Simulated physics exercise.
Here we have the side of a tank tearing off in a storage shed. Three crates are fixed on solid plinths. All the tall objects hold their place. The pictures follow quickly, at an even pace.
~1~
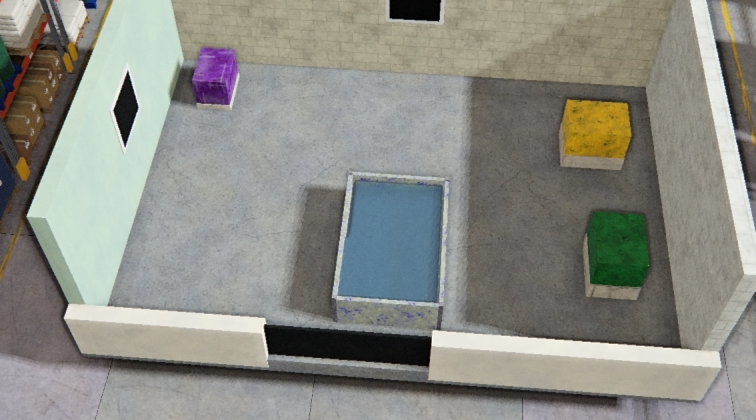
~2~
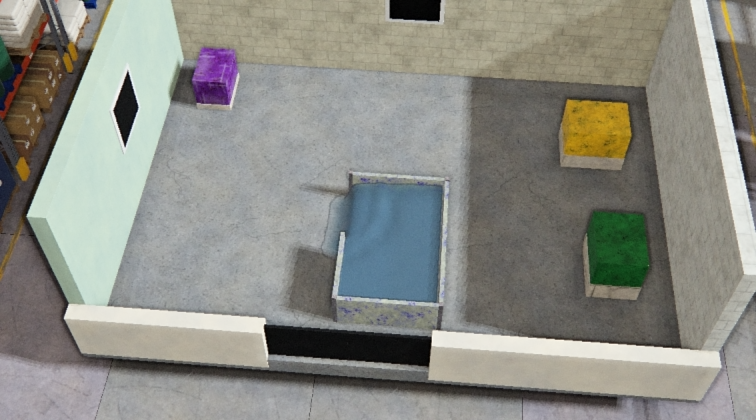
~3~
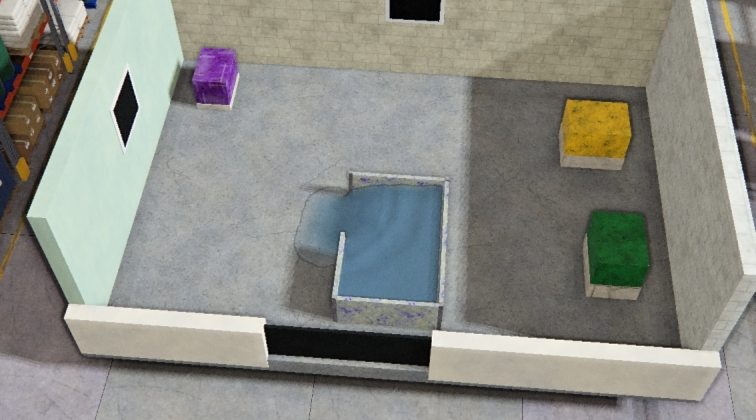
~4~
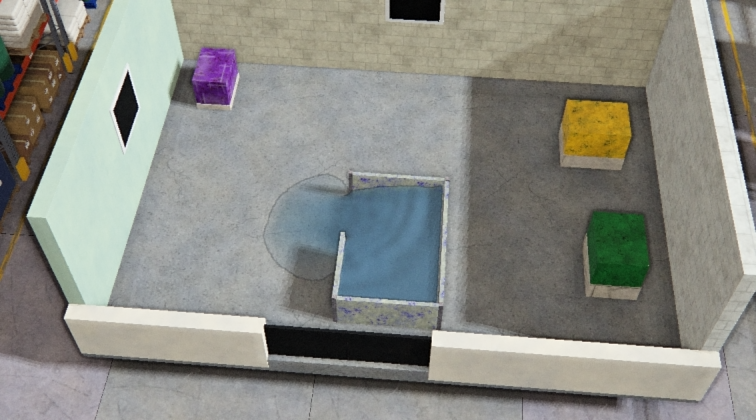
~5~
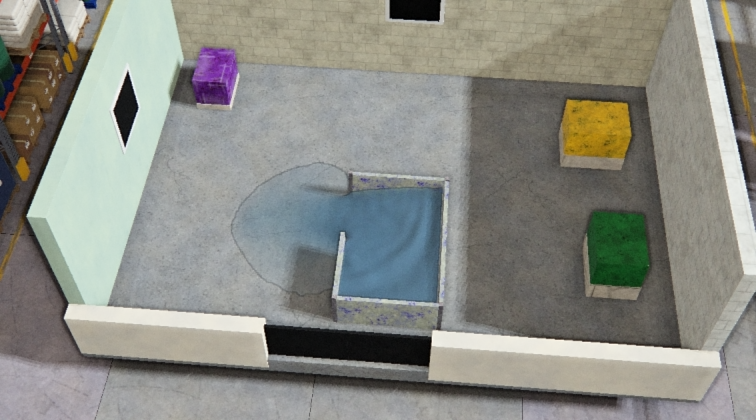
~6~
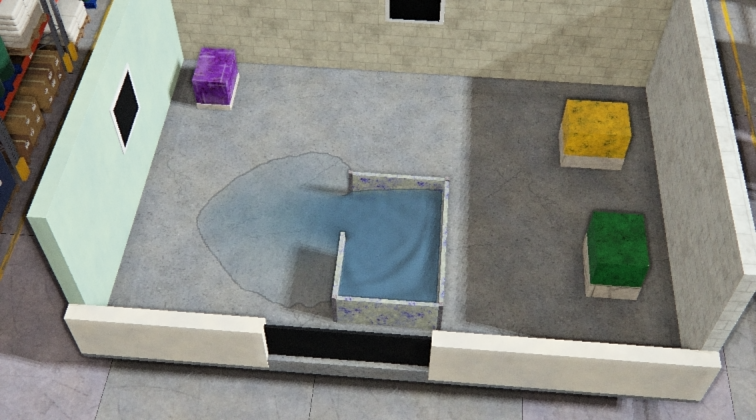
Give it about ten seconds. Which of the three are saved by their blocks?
In the end: The yellow crate escapes dry; the green crate escapes dry; the purple crate is wetted.
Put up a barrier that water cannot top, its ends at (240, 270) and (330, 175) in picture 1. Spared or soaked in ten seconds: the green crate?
My reading: The green one is safe.
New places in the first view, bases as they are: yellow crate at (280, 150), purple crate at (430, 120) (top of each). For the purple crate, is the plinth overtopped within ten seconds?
Then: Purple is spared.
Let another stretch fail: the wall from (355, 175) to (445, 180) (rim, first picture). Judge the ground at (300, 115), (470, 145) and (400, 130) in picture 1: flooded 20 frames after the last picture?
One after the other: Flooded, wet, under water.
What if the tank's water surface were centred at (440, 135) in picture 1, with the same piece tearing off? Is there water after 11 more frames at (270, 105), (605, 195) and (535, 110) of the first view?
One after the other: Covered, not flooded, free of water.
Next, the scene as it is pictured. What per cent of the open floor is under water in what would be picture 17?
About 30 per cent.
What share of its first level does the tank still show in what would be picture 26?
Some 36 per cent.
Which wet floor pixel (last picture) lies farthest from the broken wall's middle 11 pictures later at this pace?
Near (178, 80).
A moment on, water covers 25 % of the floor; the yellow crate not reached, the green crate not reached, the purple crate not reached.
Next, water covers 30 % of the floor; the yellow crate not reached, the green crate not reached, the purple crate water round its plinth.
Then, water covers 35 % of the floor; the yellow crate not reached, the green crate not reached, the purple crate water round its plinth.
Later, water covers 55 % of the floor; the yellow crate not reached, the green crate not reached, the purple crate water round its plinth.
In the end, water covers 80 % of the floor; the yellow crate stayed above the water, the green crate stayed above the water, the purple crate was topped.
